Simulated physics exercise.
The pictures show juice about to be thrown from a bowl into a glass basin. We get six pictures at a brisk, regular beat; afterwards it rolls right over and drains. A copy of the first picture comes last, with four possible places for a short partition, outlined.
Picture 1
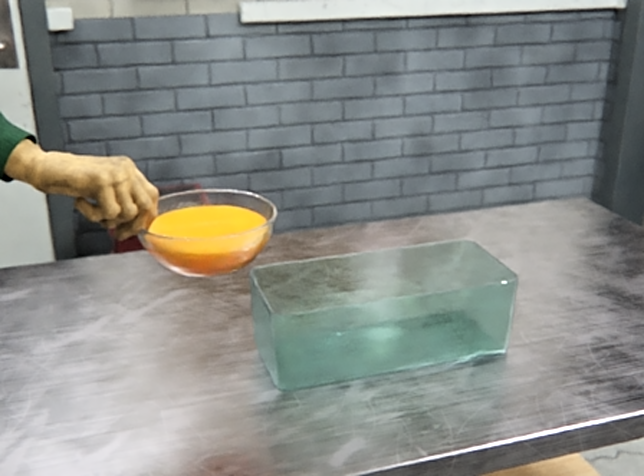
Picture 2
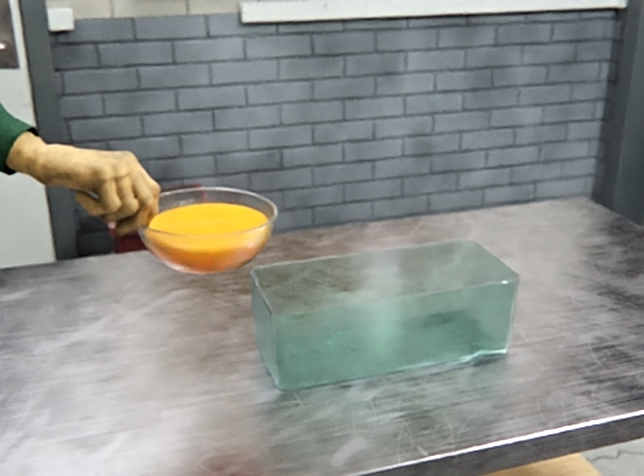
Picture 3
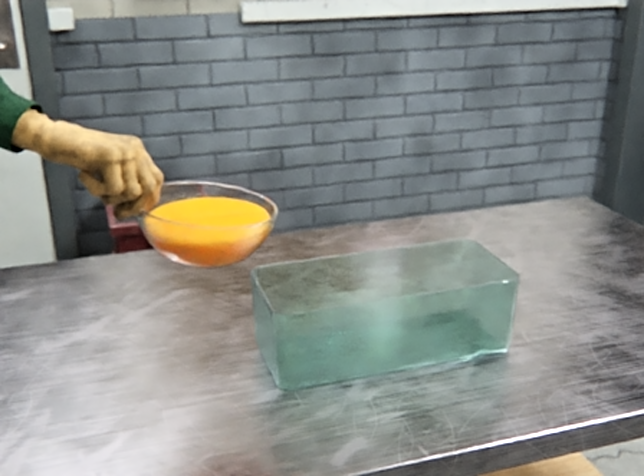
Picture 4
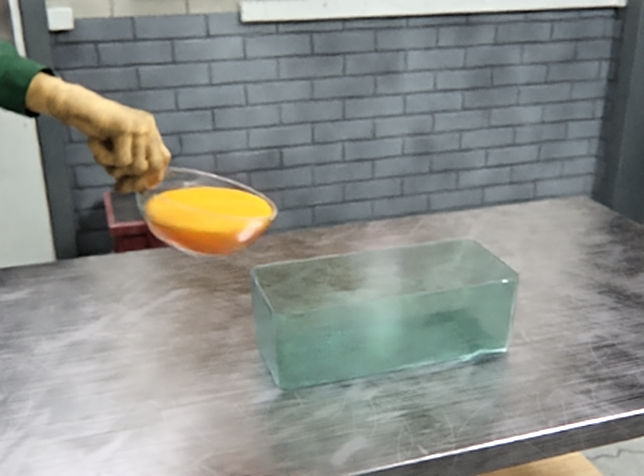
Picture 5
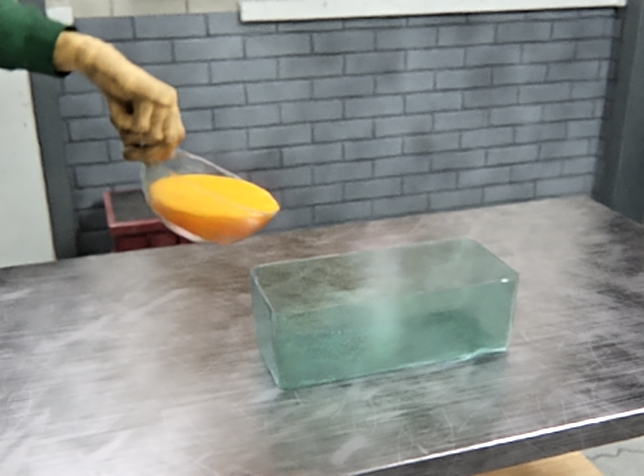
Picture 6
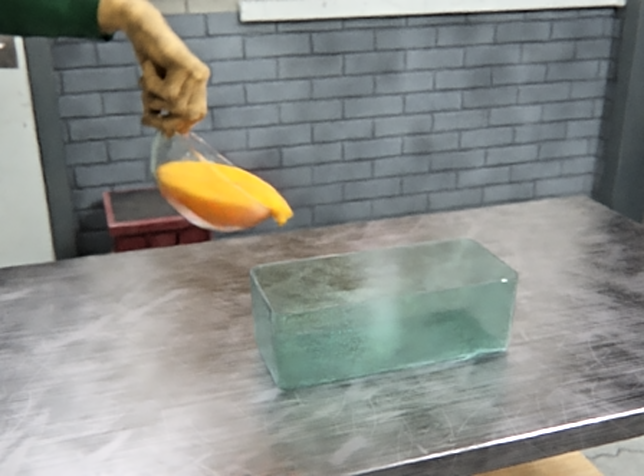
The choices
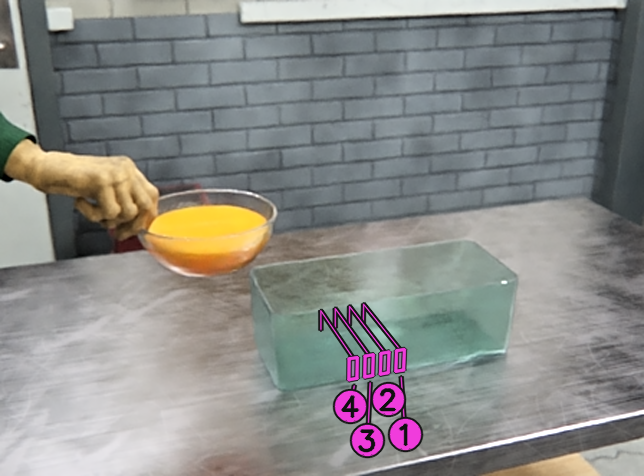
On a metal table before a grey brick wall, a gloved hand holds a glass bowl of orange juice near a glass basin, then rises and tips the bowl rightward until juice begins to slip over its lip.
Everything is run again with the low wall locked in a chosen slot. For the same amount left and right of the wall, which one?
Take 2.
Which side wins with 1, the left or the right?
The left one.
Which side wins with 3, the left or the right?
More ends on the right.
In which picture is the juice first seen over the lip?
Picture 5.
On the marked copy, 1 at (401, 377); 2 at (385, 379); 3 at (370, 382); 4 at (354, 385).
With 1, about 63 % ends left of the wall and 26 % right of it; 11 % is lost outside.
With 2, about 49 % ends left of the wall and 48 % right of it; 3 % is lost outside.
With 3, about 26 % ends left of the wall and 72 % right of it.
With 4, about 20 % ends left of the wall and 78 % right of it.
